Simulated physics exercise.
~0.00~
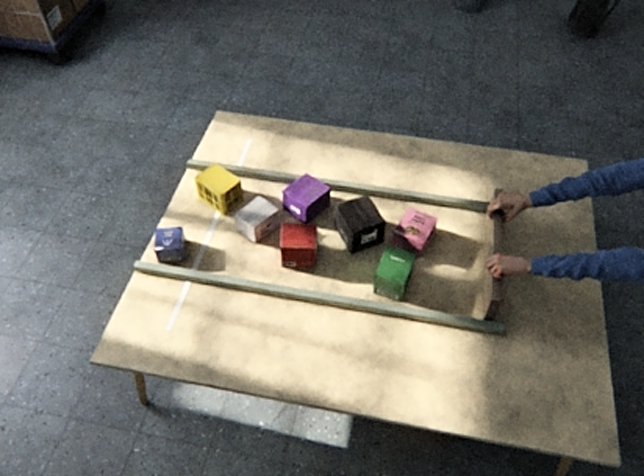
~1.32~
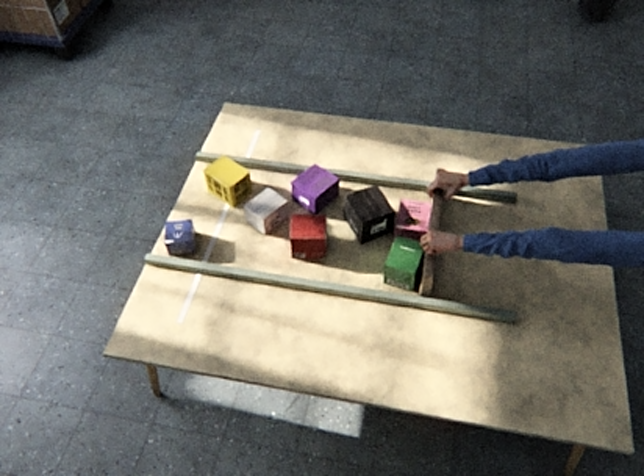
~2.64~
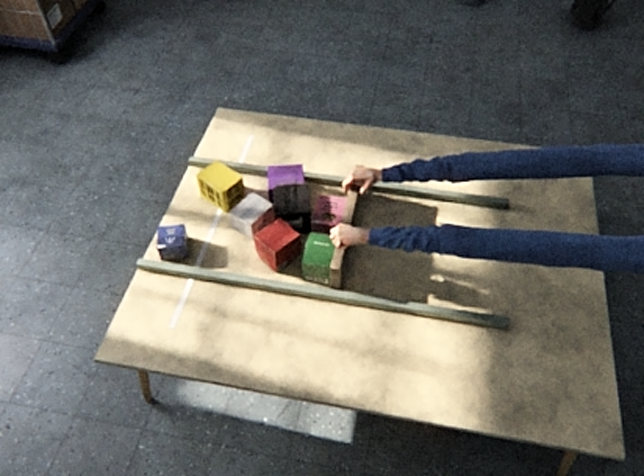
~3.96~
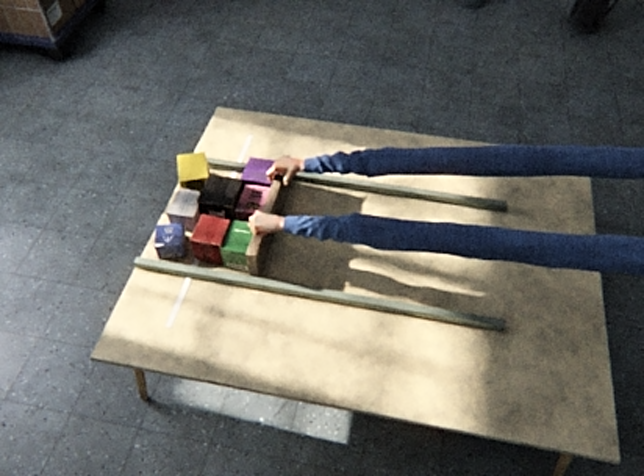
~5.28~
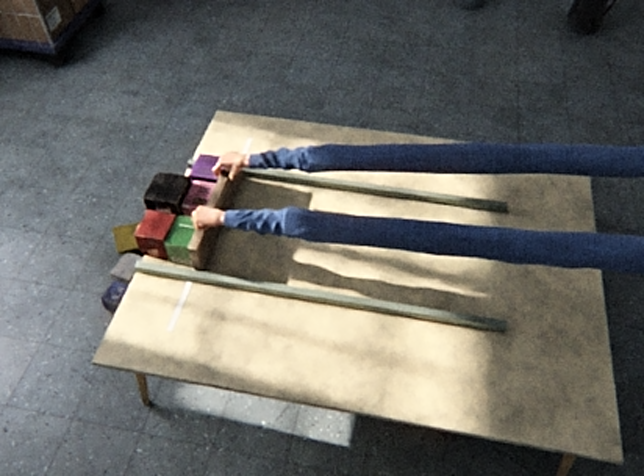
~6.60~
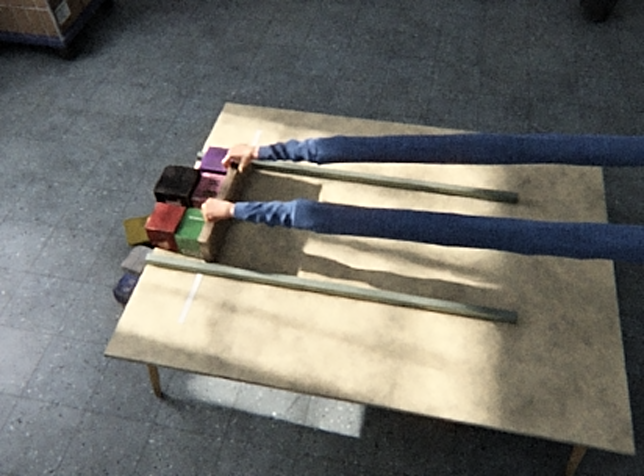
On a wooden table with two rails, a pair of hands pushes an upright plank leftward, gathering colourful boxes and driving them toward the left edge, until the blue, white and yellow ones go over the side while the black, red, green, pink and purple ones remain against the plank.
